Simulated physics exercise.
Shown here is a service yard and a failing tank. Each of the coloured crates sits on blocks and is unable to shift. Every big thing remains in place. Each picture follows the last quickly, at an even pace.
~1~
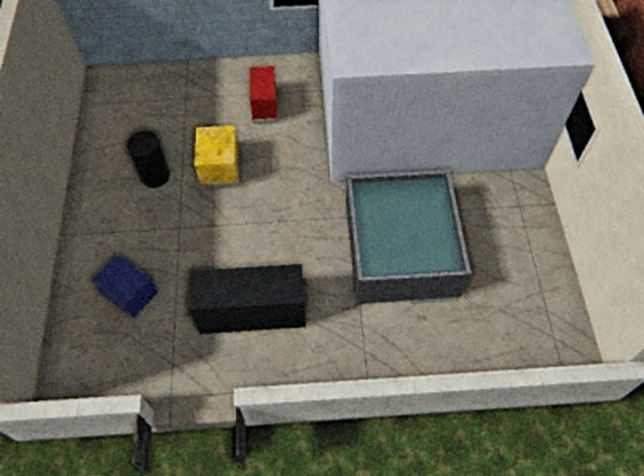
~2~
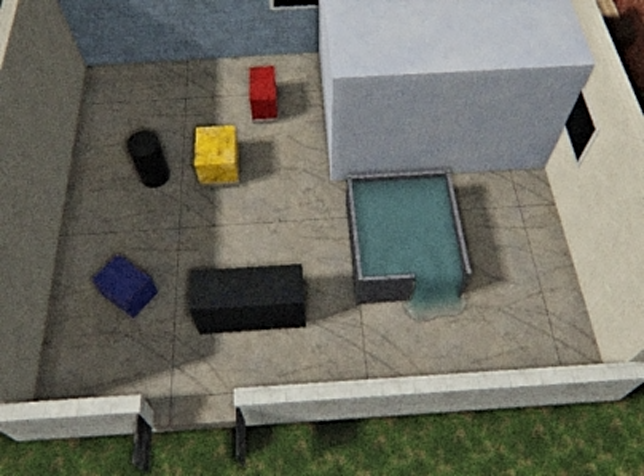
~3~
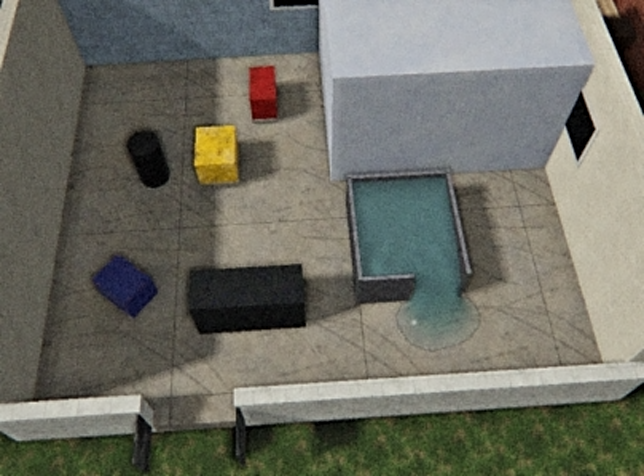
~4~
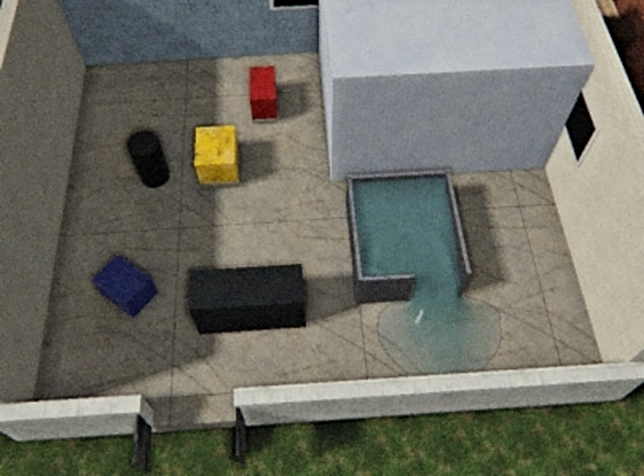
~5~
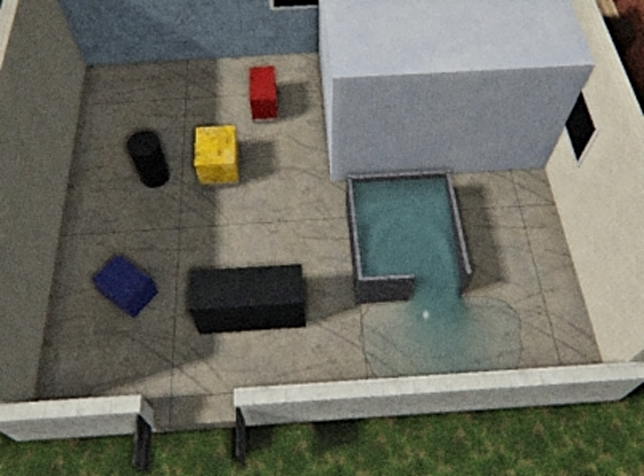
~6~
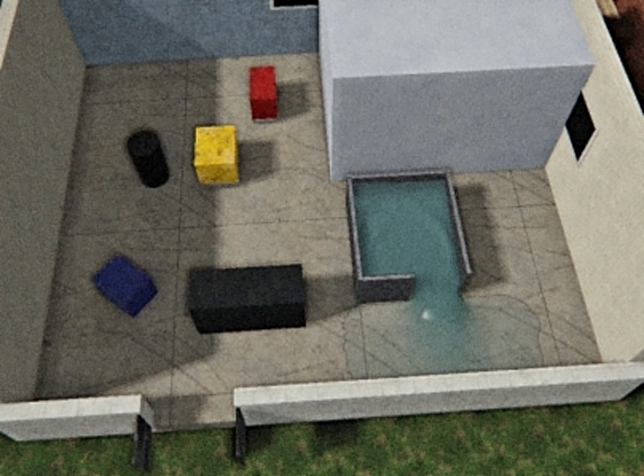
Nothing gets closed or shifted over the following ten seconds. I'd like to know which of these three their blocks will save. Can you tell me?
Sure: The blue crate does get wet; the yellow crate comes through dry; the red crate comes through dry.
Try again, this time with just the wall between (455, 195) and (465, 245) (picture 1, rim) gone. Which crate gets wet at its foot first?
My pick is the yellow one.
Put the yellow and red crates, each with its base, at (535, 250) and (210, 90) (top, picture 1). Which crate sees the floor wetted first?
Answer: The crate marked yellow.
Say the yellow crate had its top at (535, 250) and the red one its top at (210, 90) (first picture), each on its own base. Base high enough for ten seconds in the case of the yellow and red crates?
First, yellow is flooded; second, red is not reached.
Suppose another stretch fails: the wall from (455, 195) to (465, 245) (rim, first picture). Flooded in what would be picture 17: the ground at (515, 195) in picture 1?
At that spot: Swamped.
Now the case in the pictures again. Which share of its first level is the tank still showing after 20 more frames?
Roughly 40 %.
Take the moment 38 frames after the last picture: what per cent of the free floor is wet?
My best guess is some 60 %.
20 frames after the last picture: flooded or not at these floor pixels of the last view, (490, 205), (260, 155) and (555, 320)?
Going through them one by one, the first is waterlogged, the second spared and the third waterlogged.
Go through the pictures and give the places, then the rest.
In the first frame, the water tank at (406, 225) is whole and still.
In the second frame, water pours out at (435, 287) and has run to (462, 307).
In the third frame, water pours out at (435, 289) and has run to (430, 345).
In the fourth frame, the front is at a hidden place, out from the gap at (435, 290).
In the fifth frame, the front is at a hidden place, out from the gap at (435, 289).
In the sixth frame, water pours out at (435, 289) and has run to a hidden place.
A moment on, water covers 10 % of the floor; the blue crate not reached, the yellow crate not reached, the red crate not reached.
Next, water covers 20 % of the floor; the blue crate not reached, the yellow crate not reached, the red crate not reached.
Then, water covers 40 % of the floor; the blue crate water round its plinth, the yellow crate not reached, the red crate not reached.
Later, water covers 60 % of the floor; the blue crate water round its plinth, the yellow crate water round its plinth, the red crate not reached.
In the end, water covers 80 % of the floor; the blue crate was topped, the yellow crate stayed above the water, the red crate stayed above the water.
